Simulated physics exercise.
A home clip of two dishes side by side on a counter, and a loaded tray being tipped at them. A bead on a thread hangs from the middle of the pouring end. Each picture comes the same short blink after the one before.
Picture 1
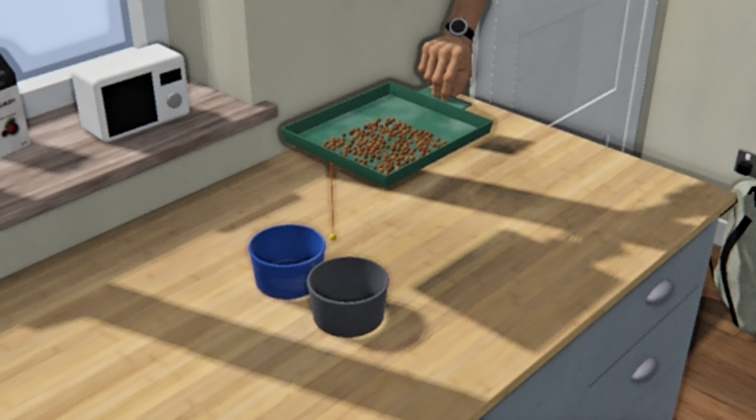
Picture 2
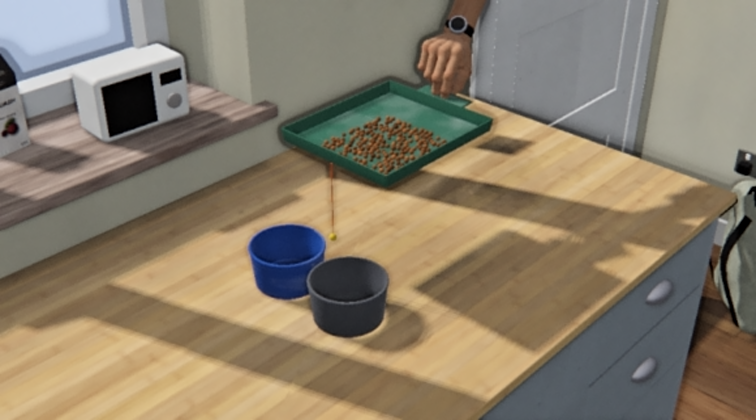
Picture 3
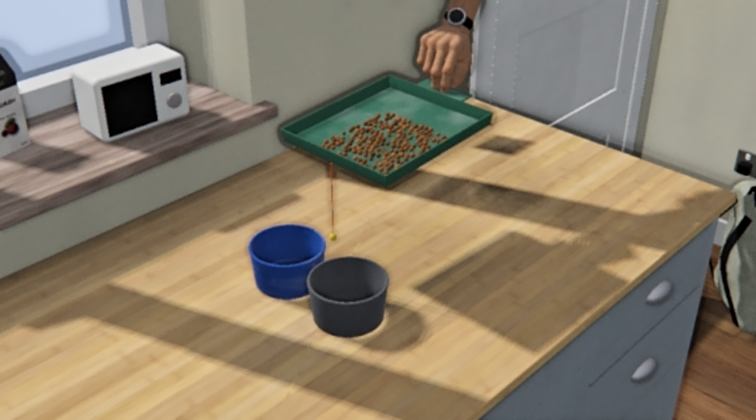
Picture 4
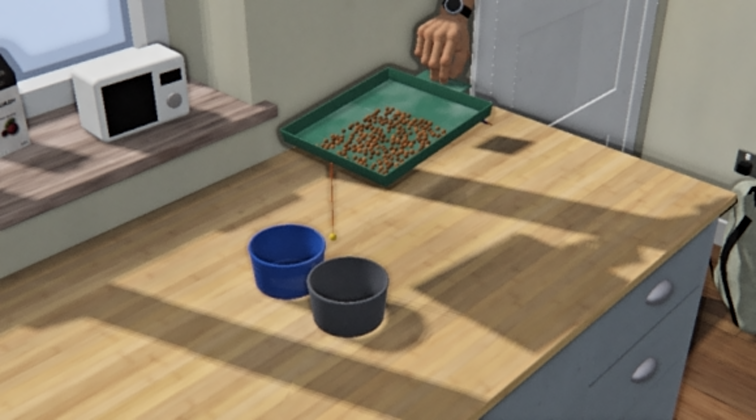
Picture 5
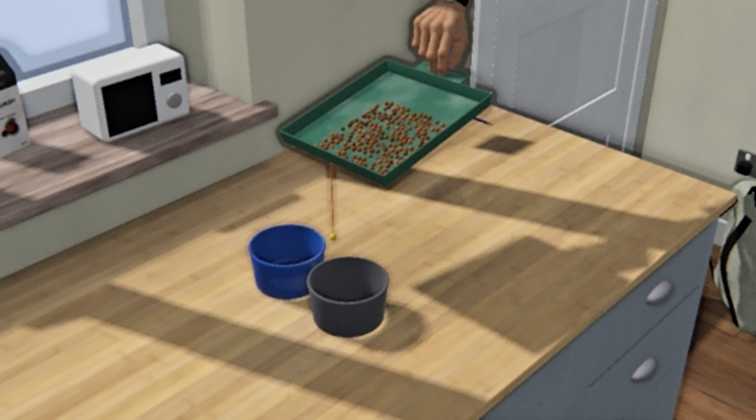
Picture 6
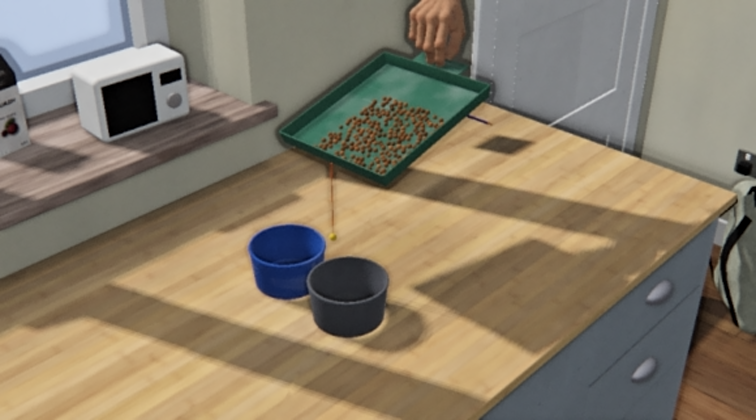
A hand gradually raises the back of a green tray of brown balls above two dishes.
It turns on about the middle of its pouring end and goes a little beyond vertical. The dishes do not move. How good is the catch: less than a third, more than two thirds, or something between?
They take over two thirds between them.
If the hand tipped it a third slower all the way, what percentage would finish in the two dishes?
It comes to 80 per cent or so.
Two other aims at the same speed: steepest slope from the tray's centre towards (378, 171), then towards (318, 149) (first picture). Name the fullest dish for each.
At the first place right, at the second the left-hand dish.
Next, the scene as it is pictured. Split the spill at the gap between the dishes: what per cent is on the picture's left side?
About 100 per cent.
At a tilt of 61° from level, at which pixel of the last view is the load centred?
Near (345, 147).
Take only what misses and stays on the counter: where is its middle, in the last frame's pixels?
Near (270, 317).
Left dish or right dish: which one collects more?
The winner is the left one.
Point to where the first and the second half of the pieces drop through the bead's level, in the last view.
First near (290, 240), later near (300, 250).
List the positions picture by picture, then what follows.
The first frame shows corners of the pouring end near (284, 128) and (386, 174), level; middle of the load near (388, 147), cereal balls; left dish near (260, 274); right dish near (320, 311); bead on its thread near (333, 237).
The second frame shows corners of the pouring end near (284, 128) and (386, 174), level; middle of the load near (388, 146).
The third frame shows corners of the pouring end near (284, 129) and (385, 174), tipped barely, level across its low end; middle of the load near (387, 144).
The fourth frame shows corners of the pouring end near (283, 129) and (385, 174), tipped a little, level across its low end; middle of the load near (387, 141).
The fifth frame shows corners of the pouring end near (282, 130) and (384, 174), tipped a little, level across its low end; middle of the load near (386, 137).
The sixth frame shows corners of the pouring end near (282, 131) and (383, 174), tipped clearly, level across its low end; middle of the load near (384, 135); left dish near (260, 274); right dish near (320, 311).
Shortly afterwards, tray tipped steeply; the whole lot on the tray.
Next, tray tipped past a quarter turn; the bulk on the tray; only a few in the left dish; only a few outside both; a little in the air.
Some moments later, tray tipped past a quarter turn; near a quarter in the right dish; near two thirds in the left dish; near a quarter outside both.
In the end, tray tipped past a quarter turn; near a quarter in the right dish; near two thirds in the left dish; near a quarter outside both.
